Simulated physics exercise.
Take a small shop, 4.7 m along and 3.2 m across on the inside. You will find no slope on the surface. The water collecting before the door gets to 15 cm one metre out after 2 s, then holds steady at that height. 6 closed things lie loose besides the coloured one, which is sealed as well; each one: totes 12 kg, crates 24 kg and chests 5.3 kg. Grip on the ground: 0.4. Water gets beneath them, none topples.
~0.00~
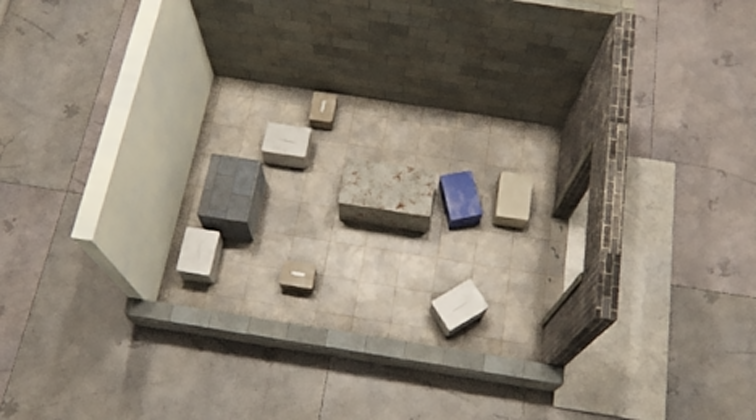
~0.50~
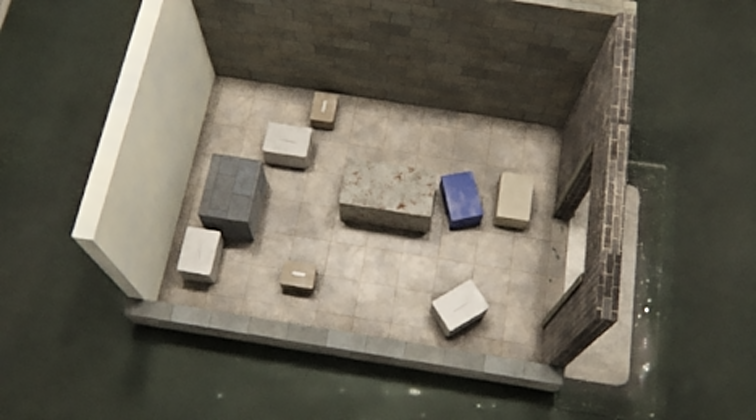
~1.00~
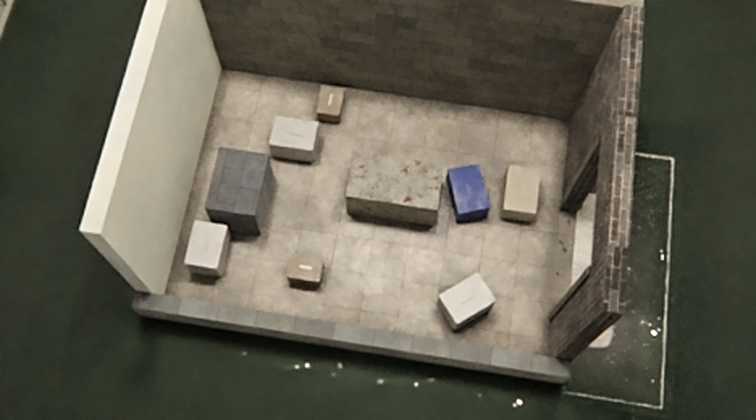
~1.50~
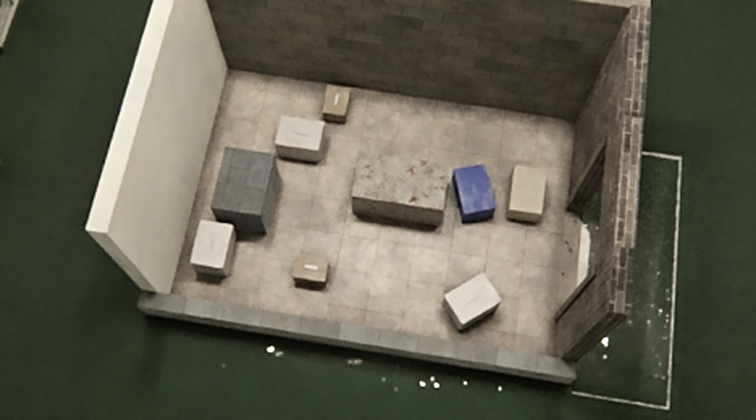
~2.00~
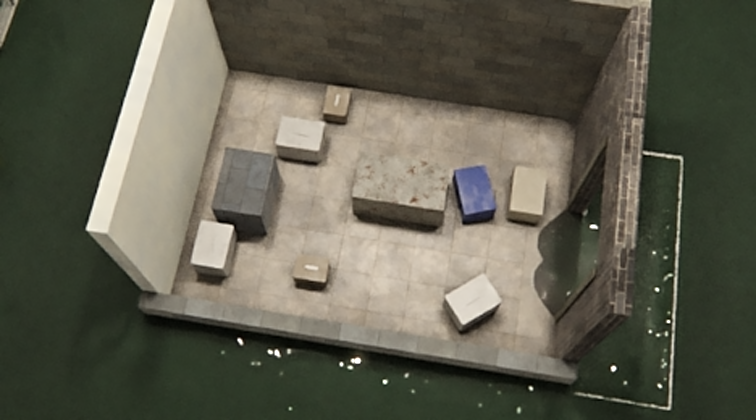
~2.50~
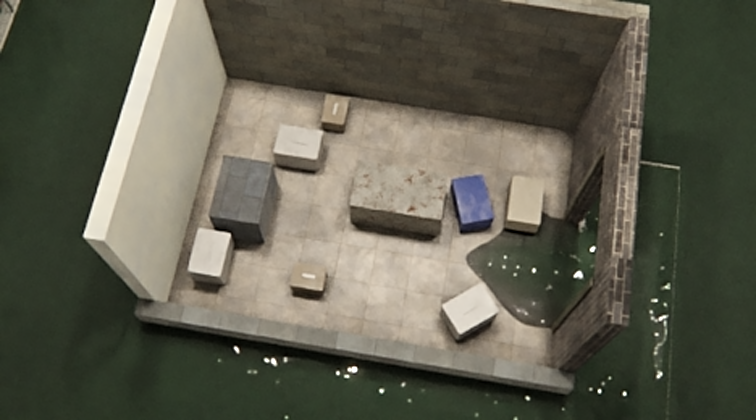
Small roofless room standing as dark water surrounds it, then spreads through the right doorway across the floor, the scattered boxes staying still.
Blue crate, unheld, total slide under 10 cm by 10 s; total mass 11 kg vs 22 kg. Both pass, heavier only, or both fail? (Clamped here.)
Outcome: Only the large mass serves.
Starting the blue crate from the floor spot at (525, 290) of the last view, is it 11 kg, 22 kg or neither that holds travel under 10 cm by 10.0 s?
Neither holds.
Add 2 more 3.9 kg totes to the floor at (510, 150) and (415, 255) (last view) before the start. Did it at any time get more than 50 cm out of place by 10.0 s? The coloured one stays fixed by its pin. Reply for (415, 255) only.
Well, that one comes out beyond the limit.
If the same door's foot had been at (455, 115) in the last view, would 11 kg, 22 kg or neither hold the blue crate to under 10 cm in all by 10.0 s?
With that change, both options fail.
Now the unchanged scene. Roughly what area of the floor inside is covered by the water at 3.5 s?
At that time the wet patch spans about 3.5 m2.
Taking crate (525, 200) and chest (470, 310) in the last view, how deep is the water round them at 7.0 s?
First roughly 5 cm, second roughly 8 cm.
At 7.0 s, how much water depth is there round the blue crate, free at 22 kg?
5 cm, roughly.
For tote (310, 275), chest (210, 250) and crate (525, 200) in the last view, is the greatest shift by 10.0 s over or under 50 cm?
In order: Within the mark, within the mark, within the mark.
After 3.5 s the blue crate would be 12 cm from its start with 11 kg and 0 cm from its start with 22 kg; 4 cm of water round it then.
After 4.5 s the blue crate would be 41 cm from its start with 11 kg and 0 cm from its start with 22 kg; 5 cm of water round it then.
After 7.0 s the blue crate would be 46 cm from its start with 11 kg and 0 cm from its start with 22 kg; 5 cm of water round it then.
After 10.0 s the blue crate would be 55 cm from its start with 11 kg and 0 cm from its start with 22 kg; 5 cm of water round it then.
